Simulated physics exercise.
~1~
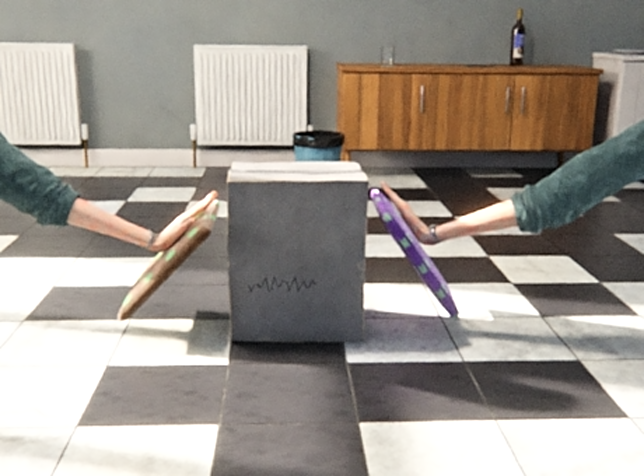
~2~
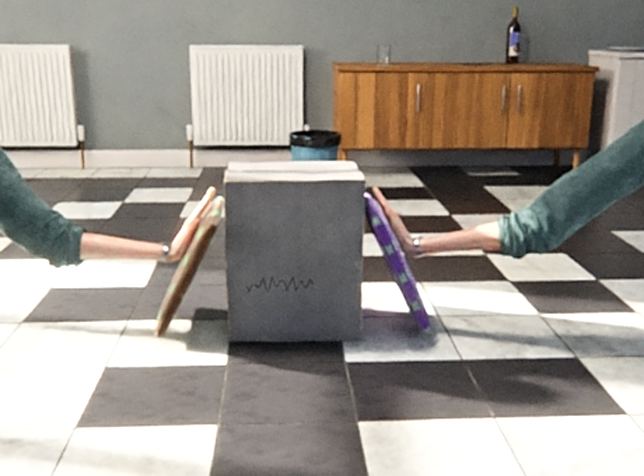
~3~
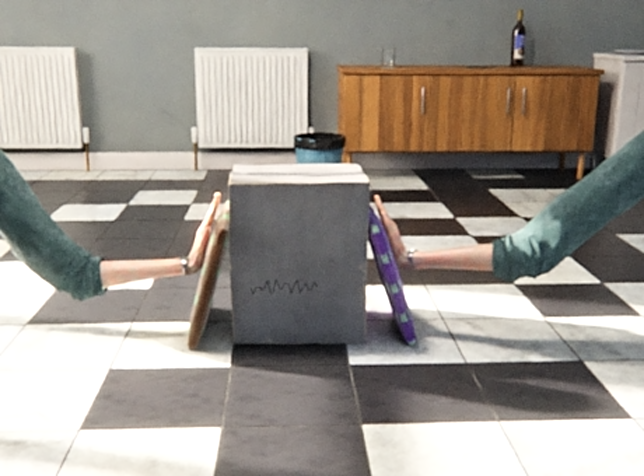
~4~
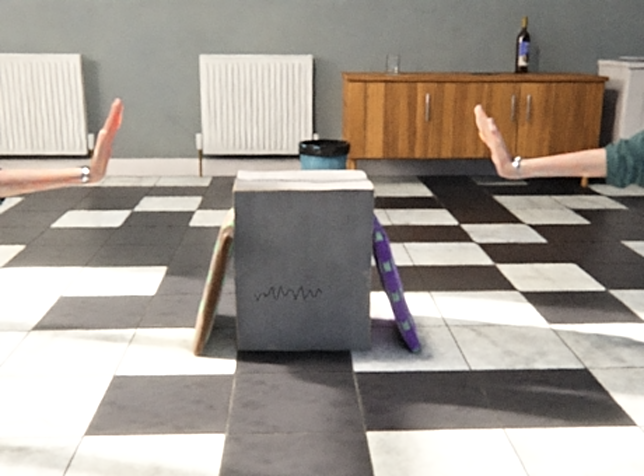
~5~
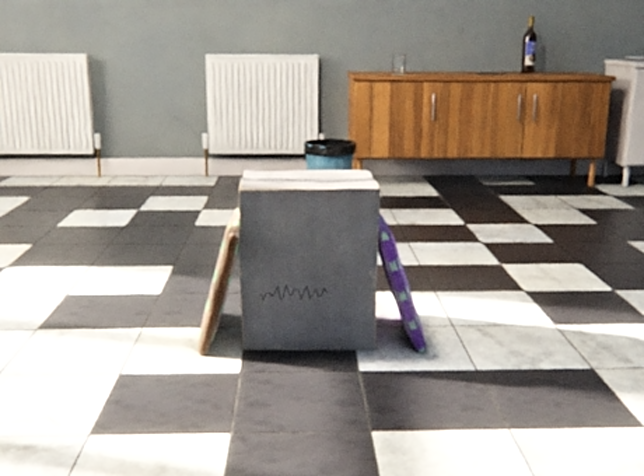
Two hands lean brown and purple pads against a grey box, release them, and both stay propped.
